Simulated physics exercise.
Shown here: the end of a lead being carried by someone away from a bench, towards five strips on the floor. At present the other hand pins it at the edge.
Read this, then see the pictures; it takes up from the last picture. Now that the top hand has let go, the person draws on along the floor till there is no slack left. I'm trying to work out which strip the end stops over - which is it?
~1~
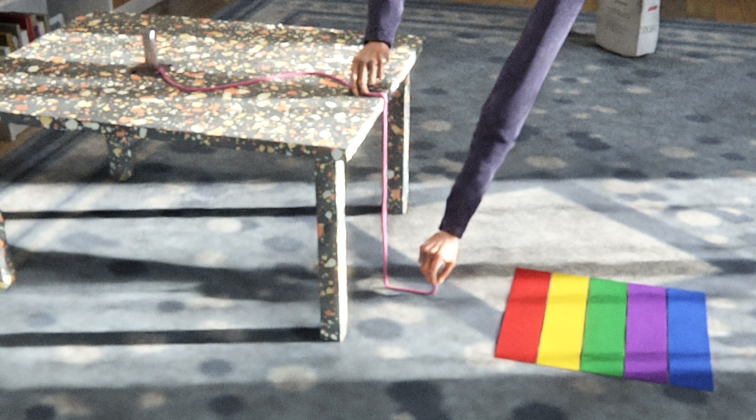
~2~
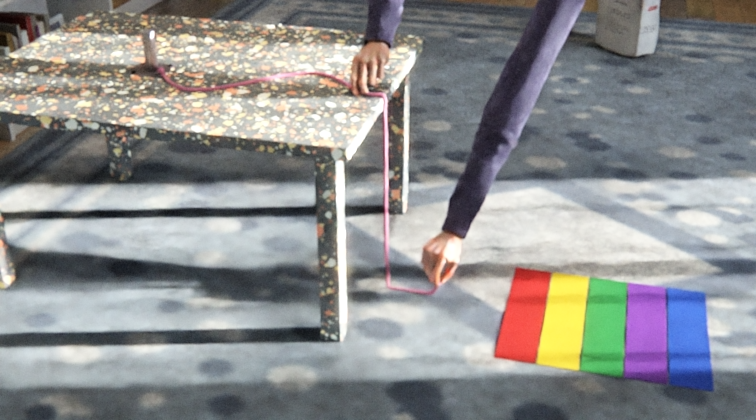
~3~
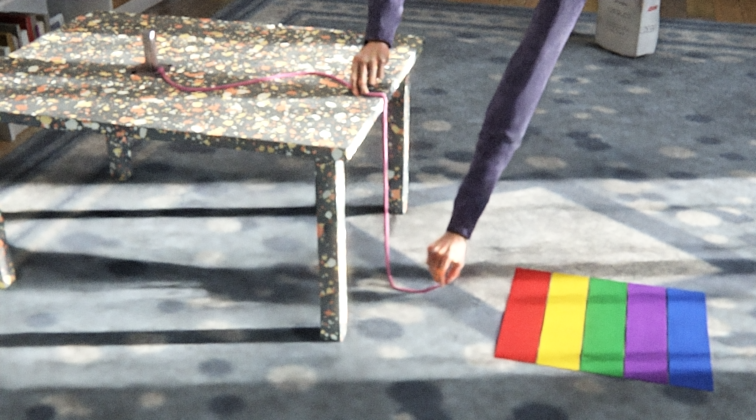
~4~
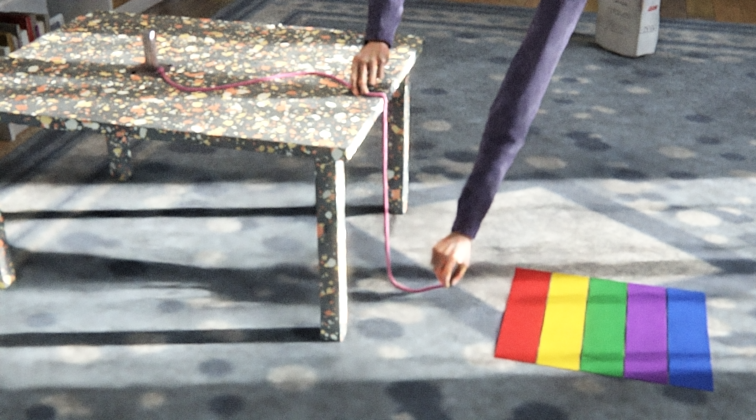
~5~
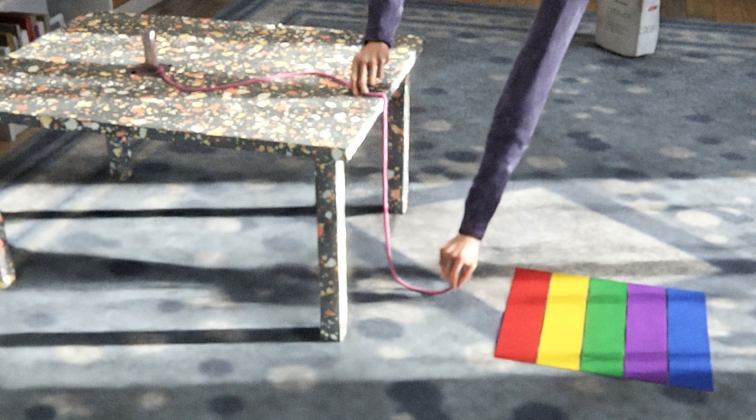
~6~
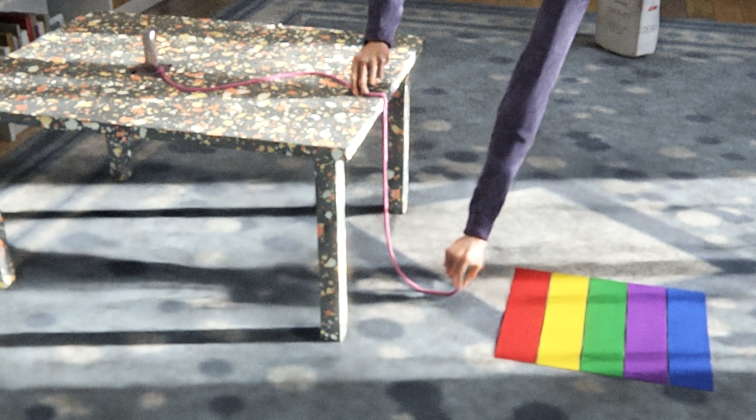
It stops over the purple one.
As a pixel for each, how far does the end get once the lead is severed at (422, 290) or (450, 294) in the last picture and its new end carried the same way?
I'd say somewhere near (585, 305) the first time and near (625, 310) the second time.
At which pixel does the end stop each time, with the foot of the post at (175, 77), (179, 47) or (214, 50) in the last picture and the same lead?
In that order: (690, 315), (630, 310) and (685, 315).
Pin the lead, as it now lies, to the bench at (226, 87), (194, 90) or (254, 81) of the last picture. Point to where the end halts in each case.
(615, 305), (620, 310), (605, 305).
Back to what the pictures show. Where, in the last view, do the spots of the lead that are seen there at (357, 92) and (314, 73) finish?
They go to (410, 118) and to (346, 90).
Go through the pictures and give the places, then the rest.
In the first picture, end (436, 282); red (518, 342); yellow (560, 349); green (602, 355); purple (646, 362); blue (691, 369).
In the second picture, end (439, 282); lead through (173, 84) (251, 82) (331, 77) (384, 113) (386, 193) (388, 269).
In the third picture, end (444, 283).
In the fourth picture, end (449, 284); lead through (173, 84) (251, 82) (331, 77) (384, 113) (385, 193) (389, 270).
In the fifth picture, end (457, 285).
In the sixth picture, end (462, 286); lead through (173, 84) (251, 82) (331, 77) (384, 113) (385, 193) (399, 270).
Soon after, end near (569, 301); over yellow.
After that, end near (619, 308); over green.
At the stop, end near (648, 312); over purple. Over purple.
